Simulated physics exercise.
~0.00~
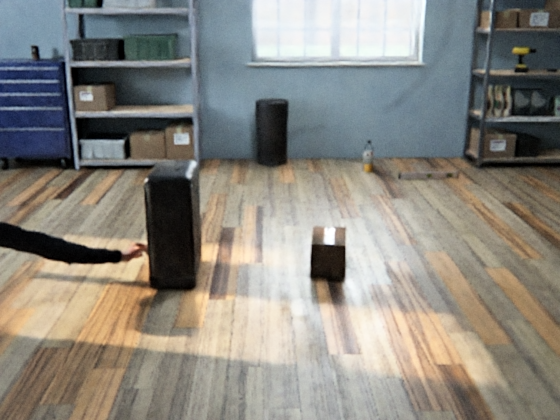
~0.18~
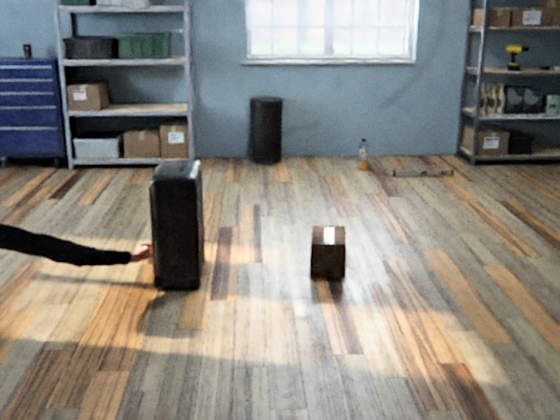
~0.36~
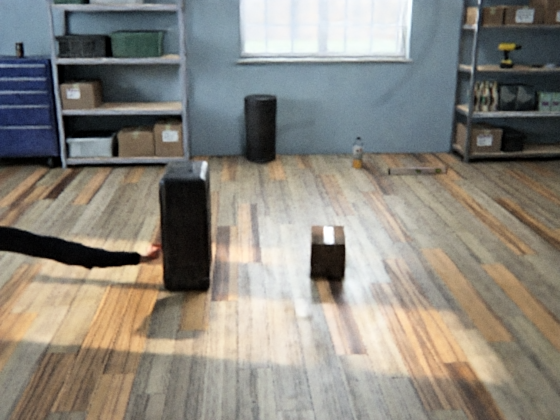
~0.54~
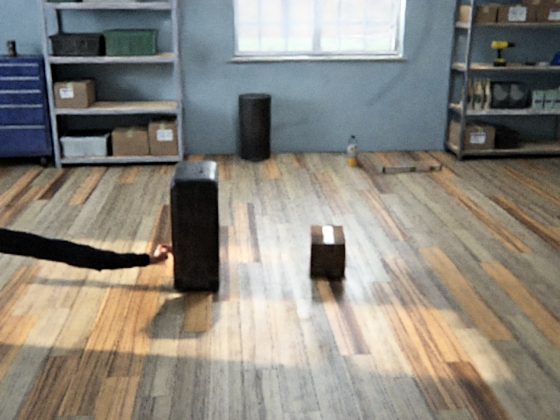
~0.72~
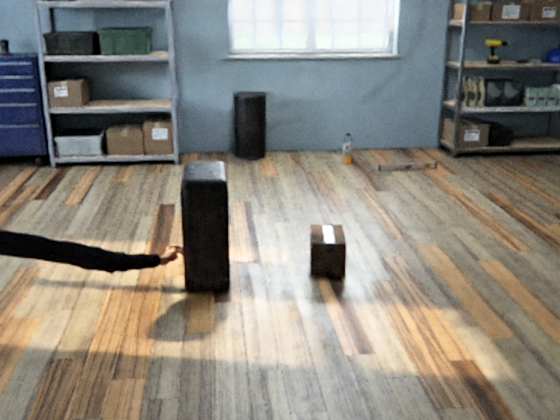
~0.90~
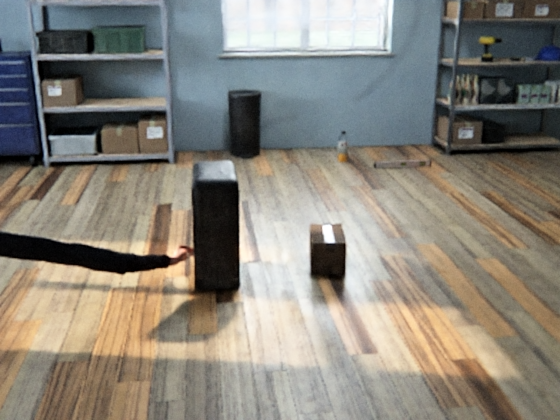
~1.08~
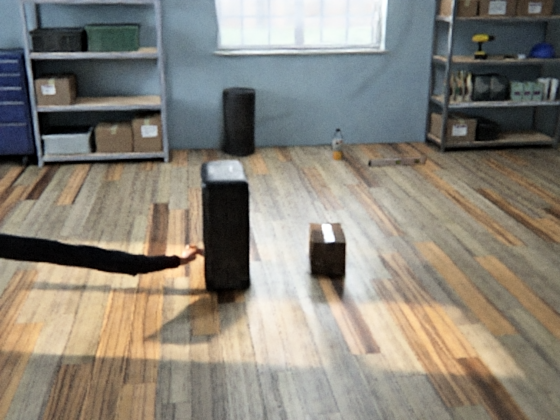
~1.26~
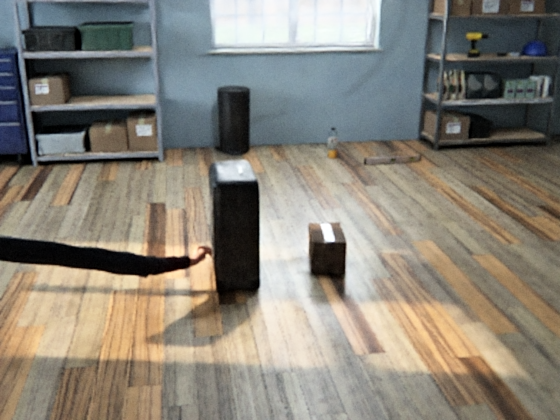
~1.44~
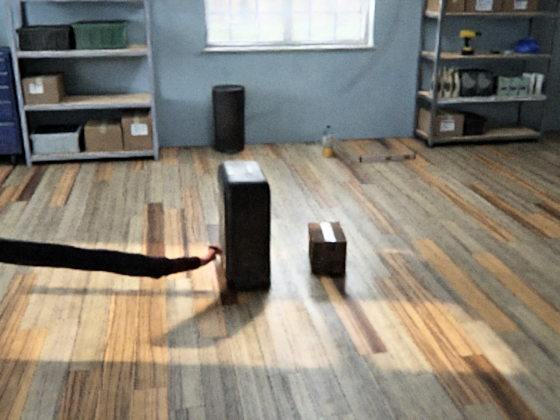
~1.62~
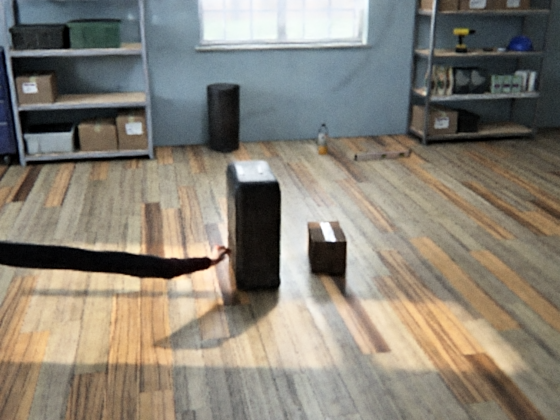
The footage shows an outstretched arm reaching in from the left and slowly pushing a tall black case across a wooden floor toward a small brown parcel. The case slides right and stays upright, ending close to the parcel, which remains in its place.
